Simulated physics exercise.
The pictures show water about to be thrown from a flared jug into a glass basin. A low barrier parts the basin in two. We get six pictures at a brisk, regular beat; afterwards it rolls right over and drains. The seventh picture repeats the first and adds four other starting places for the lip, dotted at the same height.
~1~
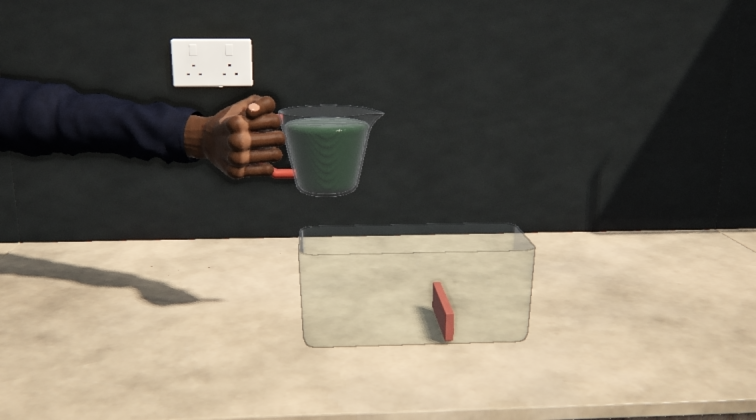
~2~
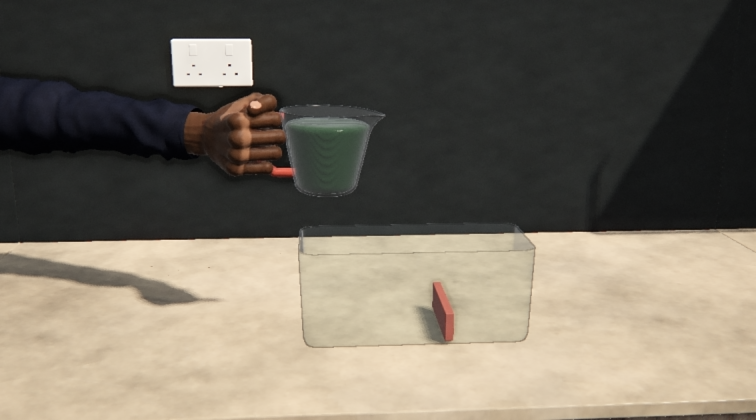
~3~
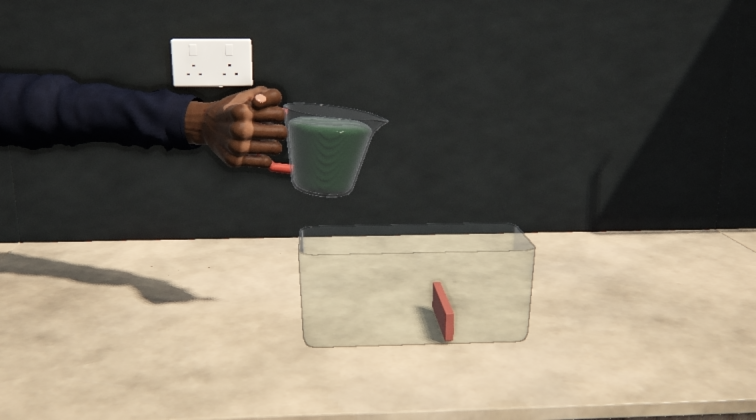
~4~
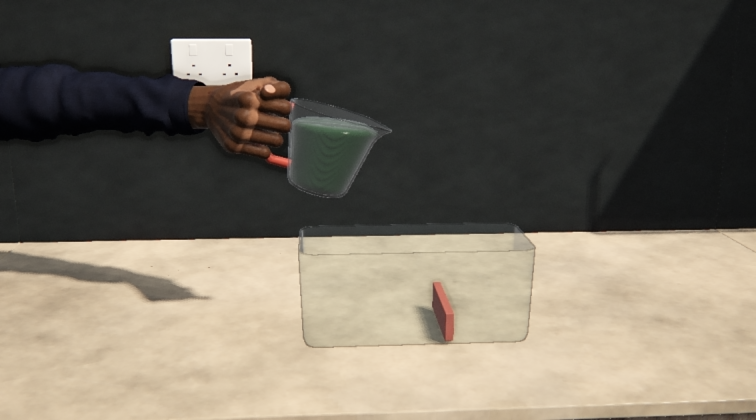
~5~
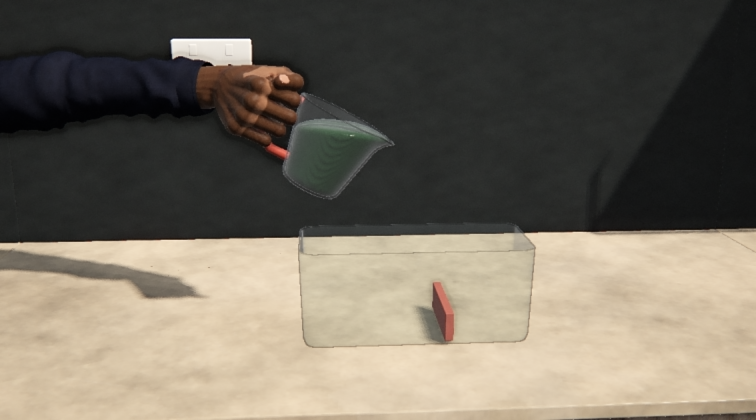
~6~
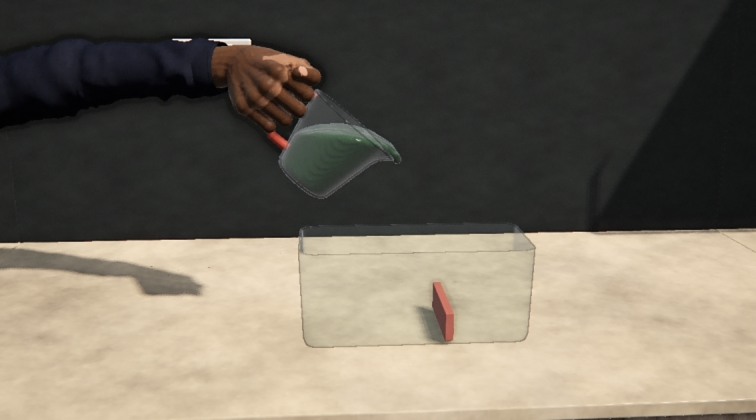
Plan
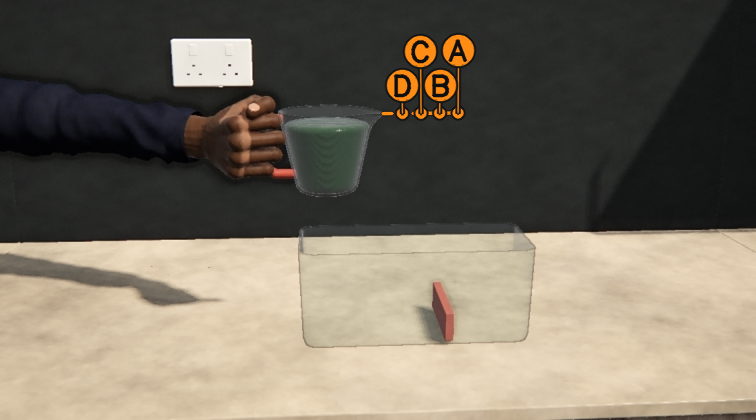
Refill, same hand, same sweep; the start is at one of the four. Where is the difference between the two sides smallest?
C.
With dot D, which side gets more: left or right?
The left one.
On the marked copy, A at (458, 112); B at (439, 113); C at (421, 113); D at (402, 113).
With A, about 26 % ends left of the wall and 72 % right of it; 3 % is lost outside.
With B, about 35 % ends left of the wall and 62 % right of it; 4 % is lost outside.
With C, about 51 % ends left of the wall and 46 % right of it; 3 % is lost outside.
With D, about 70 % ends left of the wall and 27 % right of it; 3 % is lost outside.
